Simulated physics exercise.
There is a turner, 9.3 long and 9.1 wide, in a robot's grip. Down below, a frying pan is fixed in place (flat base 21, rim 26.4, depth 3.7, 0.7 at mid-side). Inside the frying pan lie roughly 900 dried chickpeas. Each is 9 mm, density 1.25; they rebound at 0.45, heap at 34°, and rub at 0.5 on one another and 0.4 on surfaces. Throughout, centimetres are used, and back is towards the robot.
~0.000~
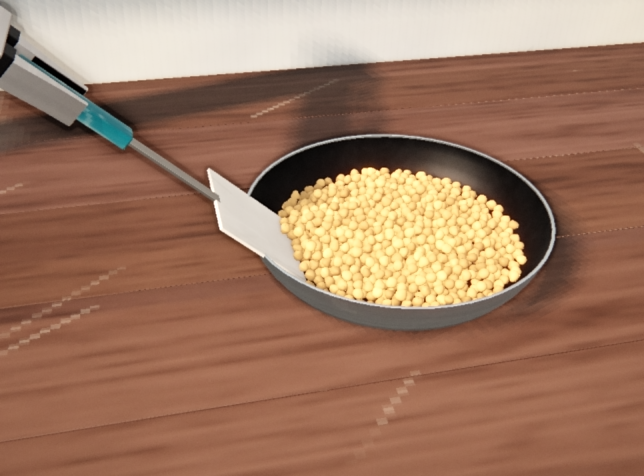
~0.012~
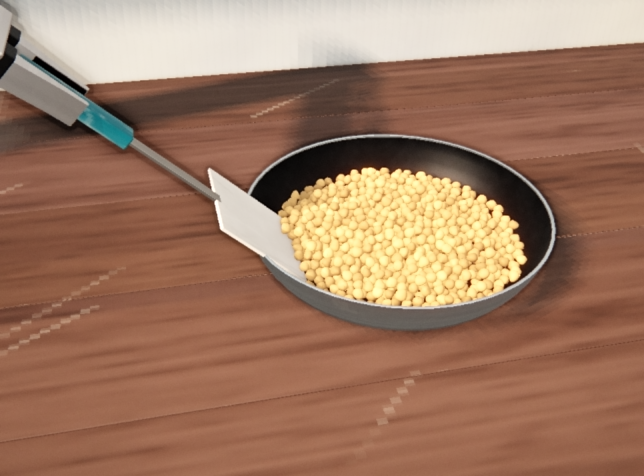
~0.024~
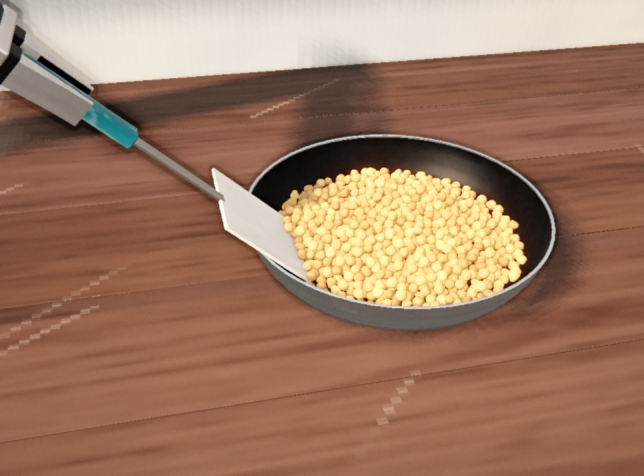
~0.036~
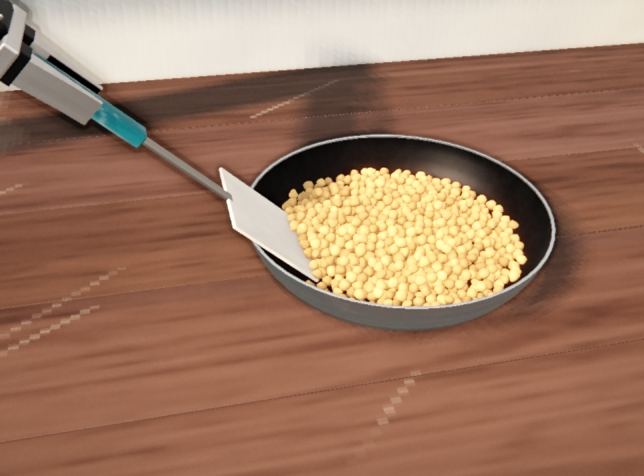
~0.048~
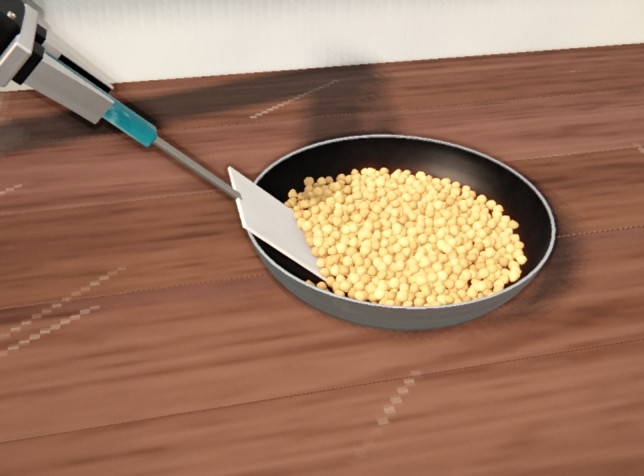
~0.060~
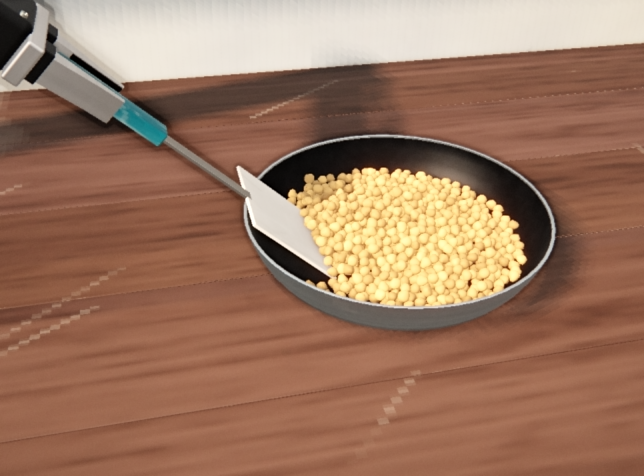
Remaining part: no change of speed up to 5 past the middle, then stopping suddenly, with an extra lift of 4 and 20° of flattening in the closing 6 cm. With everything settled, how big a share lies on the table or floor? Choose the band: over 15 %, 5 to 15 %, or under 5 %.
Under 5 %.
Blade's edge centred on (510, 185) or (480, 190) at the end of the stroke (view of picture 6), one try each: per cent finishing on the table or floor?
Respectively about 10 and 5 percent end on the table or floor.
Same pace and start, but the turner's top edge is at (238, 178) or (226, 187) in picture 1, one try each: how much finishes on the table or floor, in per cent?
About 0% and 0%.
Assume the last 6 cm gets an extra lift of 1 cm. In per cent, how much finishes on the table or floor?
About 0 per cent.
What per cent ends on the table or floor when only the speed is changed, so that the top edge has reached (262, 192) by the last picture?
I'd say around 10 per cent.
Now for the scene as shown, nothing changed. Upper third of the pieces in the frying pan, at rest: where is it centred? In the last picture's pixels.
(473, 211).
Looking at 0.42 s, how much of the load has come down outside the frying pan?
That would be near 0 per cent, give or take.
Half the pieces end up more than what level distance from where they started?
Level distance of around 3 cm.
After 0.12 s, sloping 44°, highest piece 4 above the table; 900 in the frying pan.
After 0.19 s, sloping 35°, highest piece 5 above the table; 900 in the frying pan.
After 0.42 s, sloping 24°, highest piece 4 above the table; 897 in the frying pan, 2 on the table or floor, 1 on the blade or in flight.
After 1.47 s, sloping 24°, highest piece 4 above the table; 897 in the frying pan, 3 on the table or floor.
At rest, 897 in the frying pan, 3 on the table or floor. That is 0 % on the table or floor.
